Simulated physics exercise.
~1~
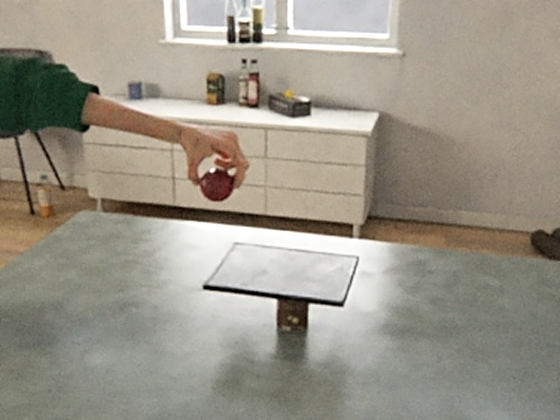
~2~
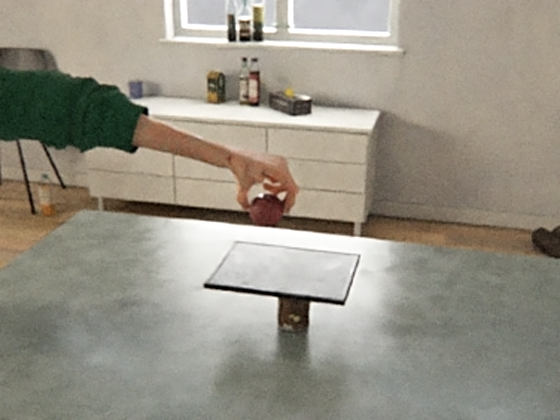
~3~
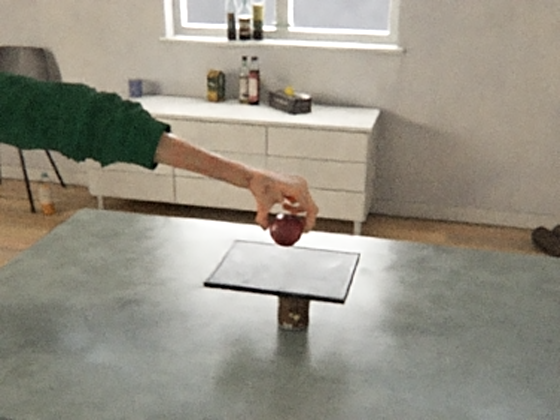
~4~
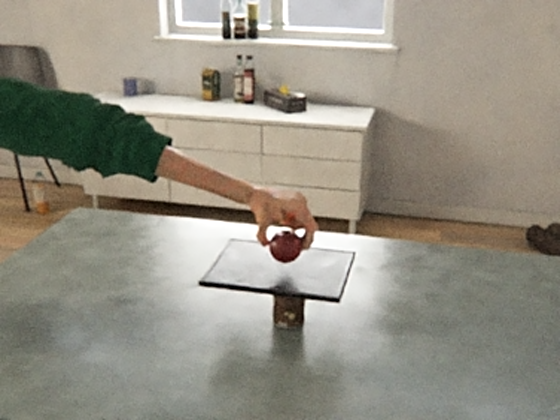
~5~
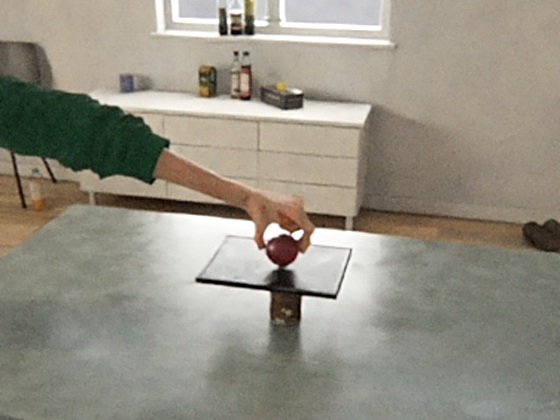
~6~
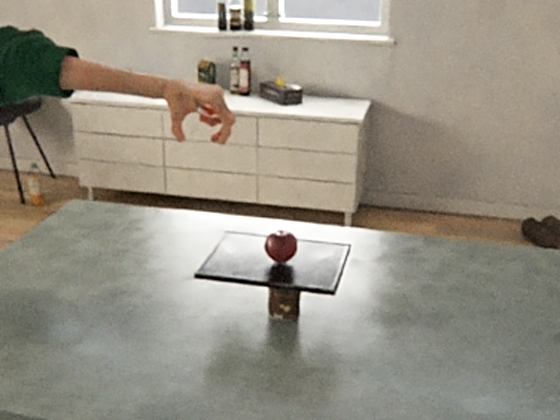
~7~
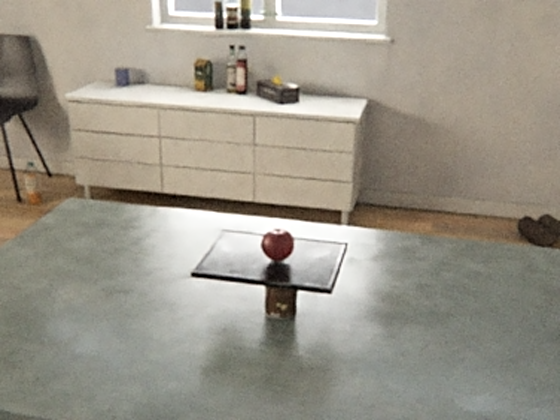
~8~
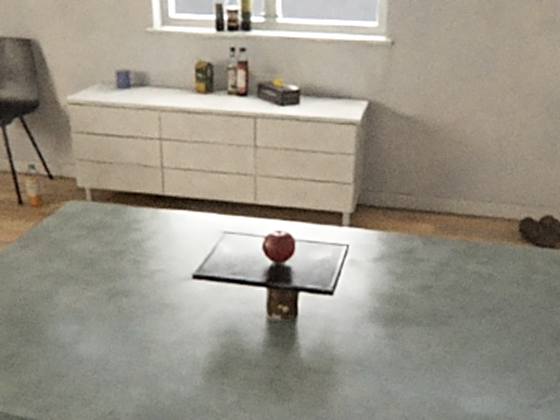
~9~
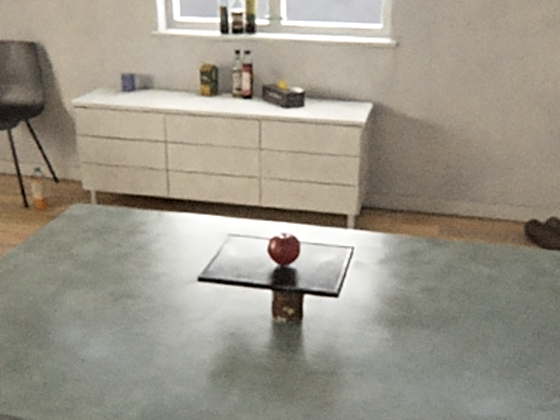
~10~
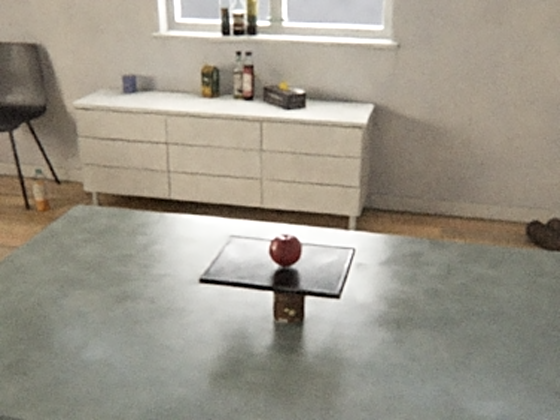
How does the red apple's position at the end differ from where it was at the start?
At the start the apple is held in the hand above and to the left of the lid. At the end it rests on top of the lid, lower and further right, with no hand touching it.
